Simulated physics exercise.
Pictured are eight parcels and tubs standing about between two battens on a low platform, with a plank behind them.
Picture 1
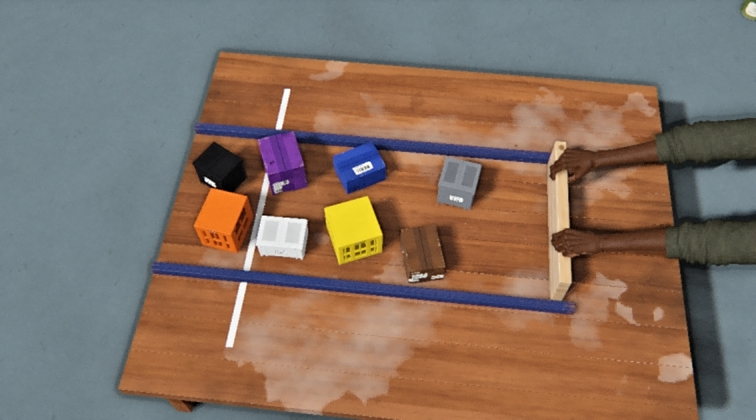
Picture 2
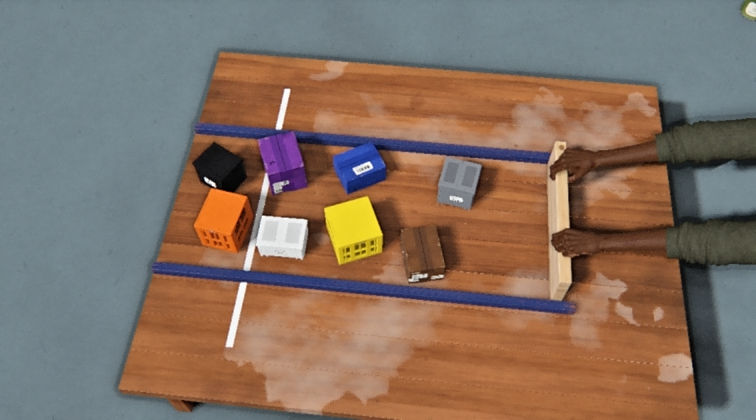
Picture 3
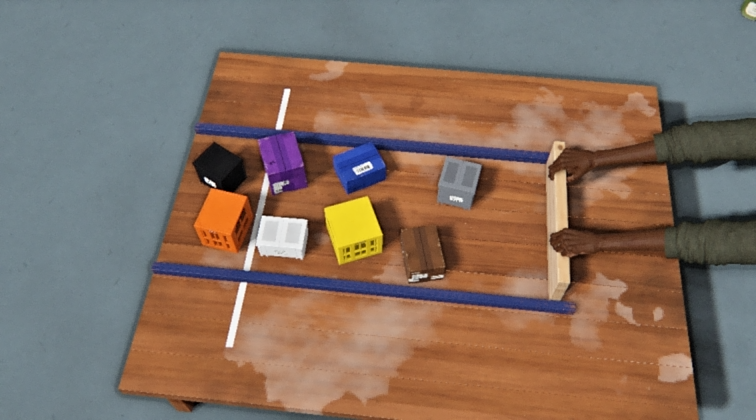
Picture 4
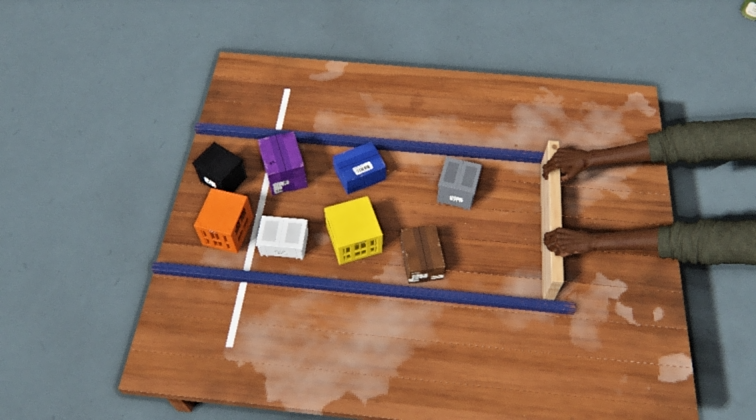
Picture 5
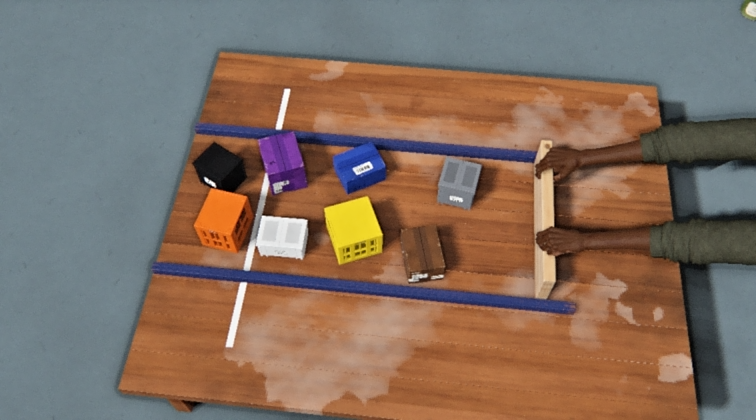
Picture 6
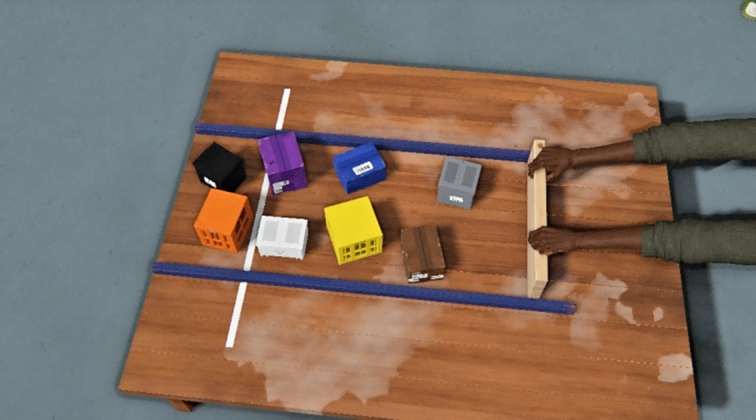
On a low wooden platform with worn pale patches, set on a grey-blue floor and seen from above at a slight angle, two blue battens run across either side of a white tape line. Between them stand black, orange, purple and white containers at left, blue and yellow ones mid-way, and grey and brown ones further right. Two hands slowly slide an upright plank a short way left, touching nothing else, while the containers and camera stay still.
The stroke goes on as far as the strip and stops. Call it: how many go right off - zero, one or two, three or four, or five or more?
Three or four go off.
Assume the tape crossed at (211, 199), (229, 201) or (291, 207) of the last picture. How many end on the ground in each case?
Per try in turn: 6, 6, 2.
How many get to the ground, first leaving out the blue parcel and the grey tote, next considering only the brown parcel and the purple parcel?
2, then 1.
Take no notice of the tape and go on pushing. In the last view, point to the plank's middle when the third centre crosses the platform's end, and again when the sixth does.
At the first moment about (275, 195), at the next about (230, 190).
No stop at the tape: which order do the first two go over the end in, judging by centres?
Sequence: Orange crate before black tote.
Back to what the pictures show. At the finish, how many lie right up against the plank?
The answer is 2.
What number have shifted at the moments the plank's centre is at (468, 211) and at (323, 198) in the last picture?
The first number is 1, the next one 8.
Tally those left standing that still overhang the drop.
I make it 0.
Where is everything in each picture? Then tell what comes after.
The first frame shows black tote (221, 171); orange crate (225, 221); purple parcel (283, 164); plank (558, 219); tape (261, 204).
The second frame shows orange crate (225, 221); blue parcel (360, 168).
The third frame shows purple parcel (283, 164); yellow crate (354, 230).
The fourth frame shows black tote (221, 171); white tote (283, 238).
The fifth frame shows orange crate (225, 221); plank (544, 218).
The sixth frame shows black tote (221, 171); orange crate (225, 221); purple parcel (283, 164); plank (537, 217); tape (261, 204).
Early on, none off yet; black tote at rest near (221, 171); orange crate at rest near (225, 221); purple parcel at rest near (283, 164).
Finally, the number that fall off is three or four; lost, white tote, purple parcel, orange crate and black tote.
